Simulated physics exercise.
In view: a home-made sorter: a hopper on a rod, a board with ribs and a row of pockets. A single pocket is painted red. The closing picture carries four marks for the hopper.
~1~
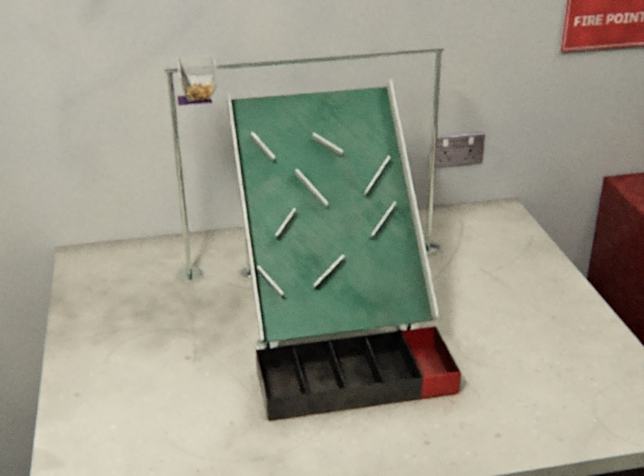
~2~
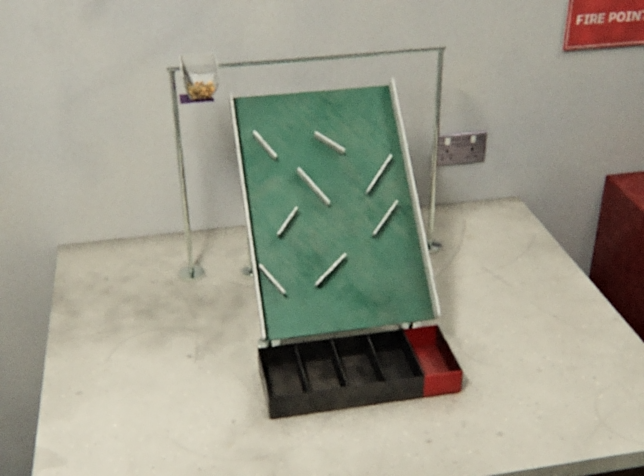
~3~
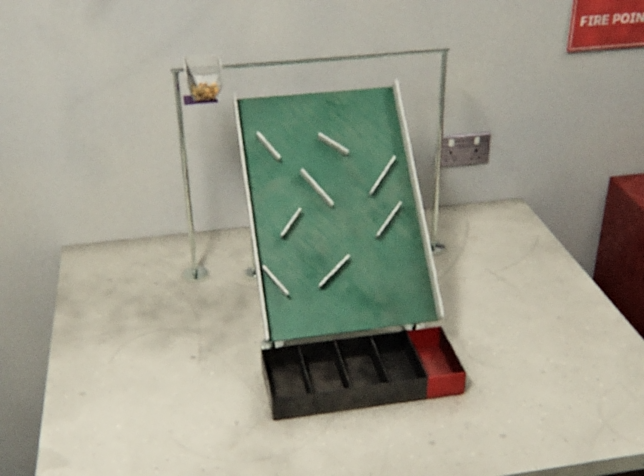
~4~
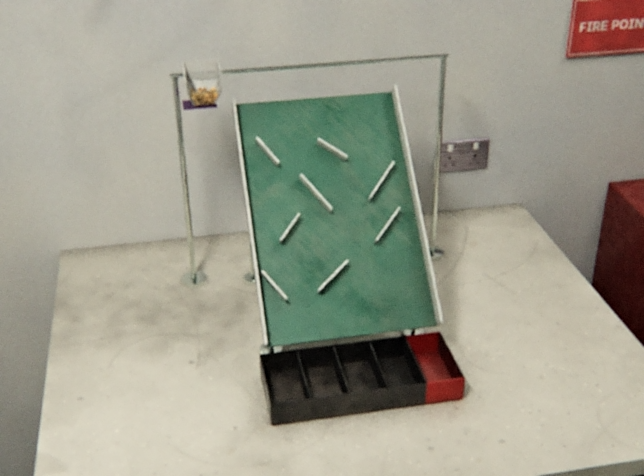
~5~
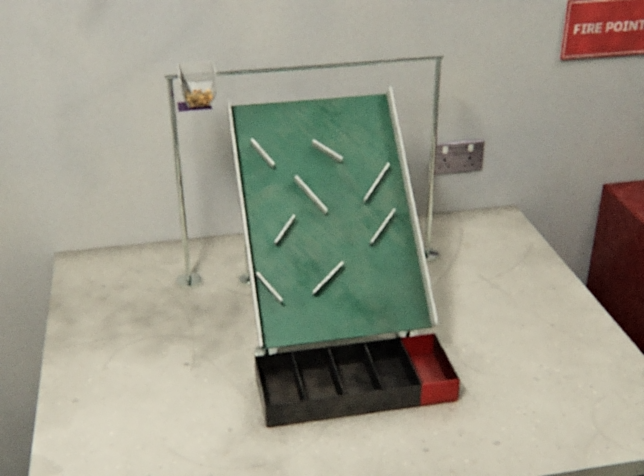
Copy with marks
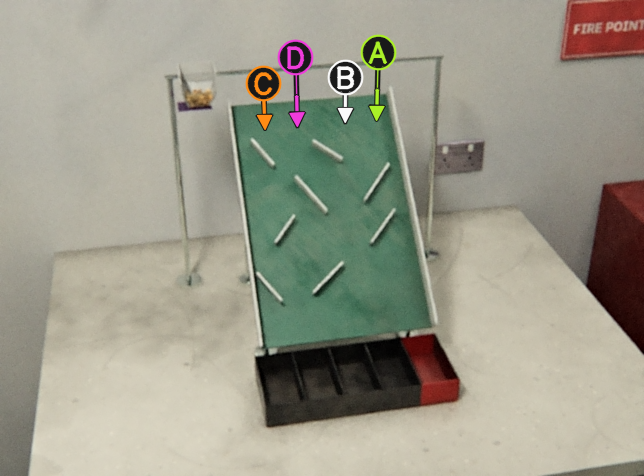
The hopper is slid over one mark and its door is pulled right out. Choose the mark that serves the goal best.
A.
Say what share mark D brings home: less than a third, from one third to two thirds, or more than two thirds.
It is less than a third.
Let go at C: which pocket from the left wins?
The second from the left.
On the marked copy, mark A meets the board at (376, 115); mark B meets the board at (345, 117); mark C meets the board at (264, 124); mark D meets the board at (297, 121).
Choosing A, about half in the red pocket, about half in other pockets, a stray few outside the box.
Choosing B, none in the red pocket, nearly all in other pockets, a stray few outside the box.
Choosing C, a small part in the red pocket, nearly all in other pockets, a stray few held on the board.
Choosing D, a small part in the red pocket, most in other pockets, a stray few held on the board.
